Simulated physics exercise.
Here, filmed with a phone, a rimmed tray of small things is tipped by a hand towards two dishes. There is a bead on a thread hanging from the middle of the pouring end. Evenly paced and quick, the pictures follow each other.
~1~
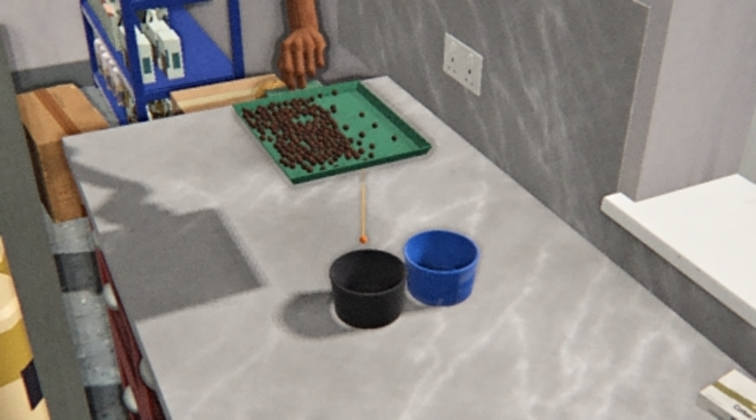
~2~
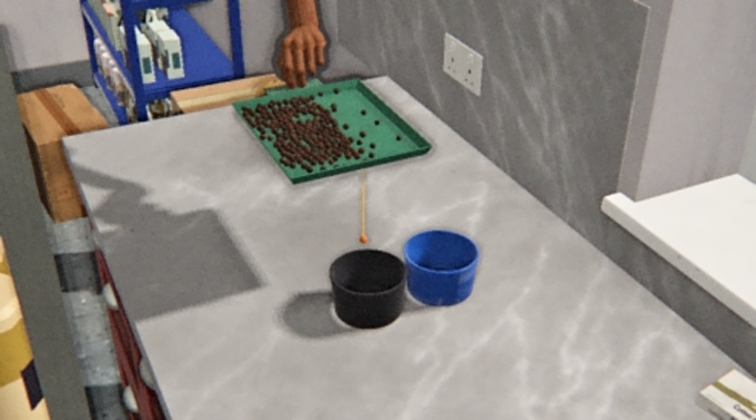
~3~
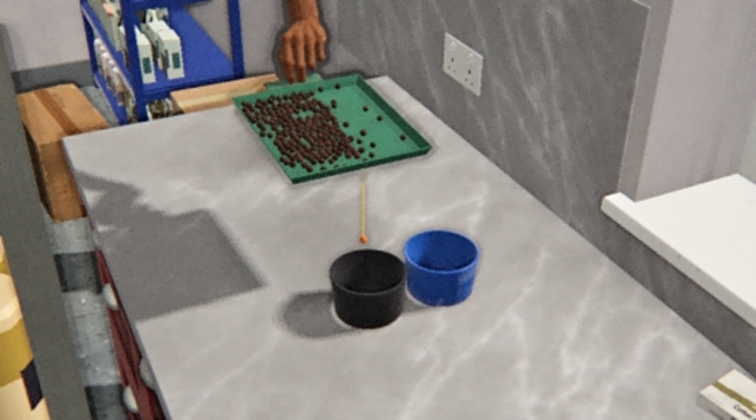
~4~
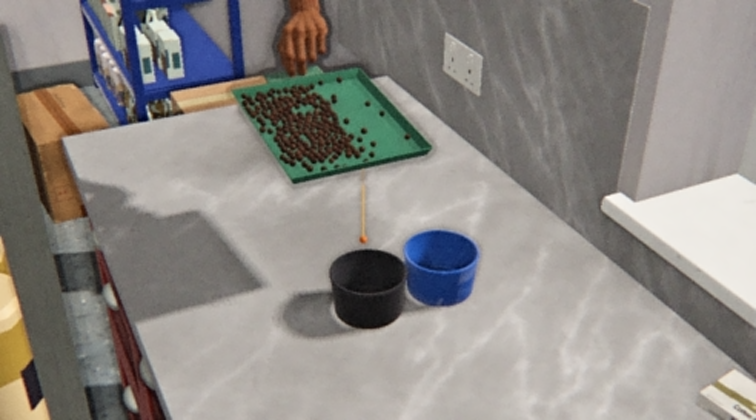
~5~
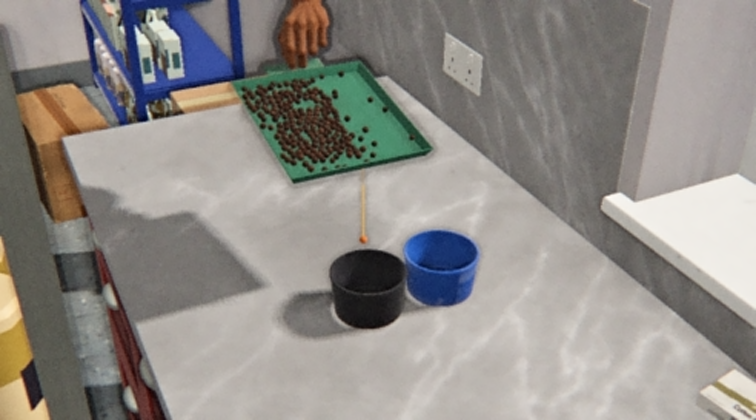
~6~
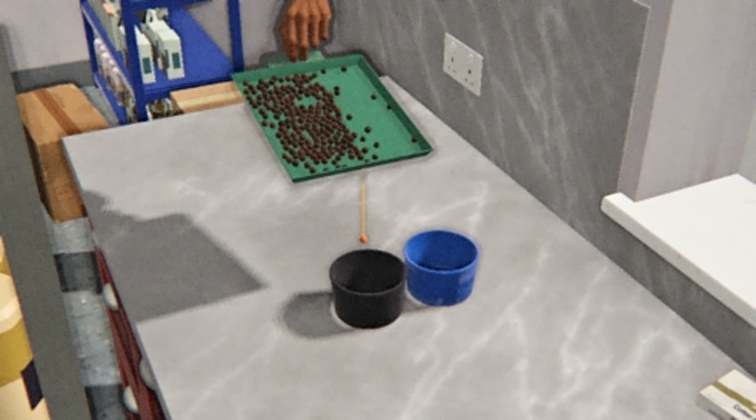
On a grey marbled counter, a hand slowly raises the far end of a green tray of chocolate balls.
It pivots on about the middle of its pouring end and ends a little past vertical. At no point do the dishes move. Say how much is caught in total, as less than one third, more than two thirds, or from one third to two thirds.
In total, more than two thirds is caught.
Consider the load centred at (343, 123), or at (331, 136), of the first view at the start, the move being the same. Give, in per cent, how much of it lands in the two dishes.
90 and 90 per cent.
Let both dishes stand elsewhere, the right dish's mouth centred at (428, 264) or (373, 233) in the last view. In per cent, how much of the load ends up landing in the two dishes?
First placement: 80 per cent; second placement: 0 per cent.
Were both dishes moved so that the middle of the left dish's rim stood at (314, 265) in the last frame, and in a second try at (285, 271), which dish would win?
For the first try I'd say the dish over on the right, and for the second, the dish over on the right.
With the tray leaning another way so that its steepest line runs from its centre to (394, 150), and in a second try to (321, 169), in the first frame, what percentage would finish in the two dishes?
First heading roughly 60 %, second roughly 10 %.
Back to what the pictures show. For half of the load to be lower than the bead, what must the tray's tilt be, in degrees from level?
Angle: Close to 65°.
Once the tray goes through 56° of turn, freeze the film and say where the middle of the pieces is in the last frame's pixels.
(366, 170).
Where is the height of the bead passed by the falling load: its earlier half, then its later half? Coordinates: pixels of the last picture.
Early half (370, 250), late half (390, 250).
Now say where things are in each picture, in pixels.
Corners of the pouring end near (293, 175) and (426, 145), level; middle of the load near (306, 133), chocolate balls; left dish near (385, 307); right dish near (459, 285); bead on its thread near (363, 240), in the first picture.
Corners of the pouring end near (293, 175) and (426, 145), level; middle of the load near (306, 132), in the second picture.
Corners of the pouring end near (293, 175) and (427, 145), tipped barely, level across its low end; middle of the load near (306, 130), in the third picture.
Corners of the pouring end near (294, 175) and (427, 146), tipped a little, level across its low end; middle of the load near (306, 126), in the fourth picture.
Corners of the pouring end near (294, 175) and (427, 147), tipped a little, level across its low end; middle of the load near (307, 123), in the fifth picture.
Corners of the pouring end near (294, 175) and (427, 147), tipped a little, level across its low end; middle of the load near (309, 121), all but a few on the move; left dish near (385, 307); right dish near (459, 285), in the sixth picture.
Shortly afterwards, tray tipped steeply; near two thirds on the tray; a little in the left dish; a little in the right dish; only a few outside both; near a quarter in the air.
Next, tray tipped right over; near half in the left dish; near a third in the right dish; a little outside both.
Some moments later, tray tipped past a quarter turn; near half in the left dish; near a third in the right dish; a little outside both.
In the end, tray tipped past a quarter turn; near half in the left dish; near a third in the right dish; a little outside both.
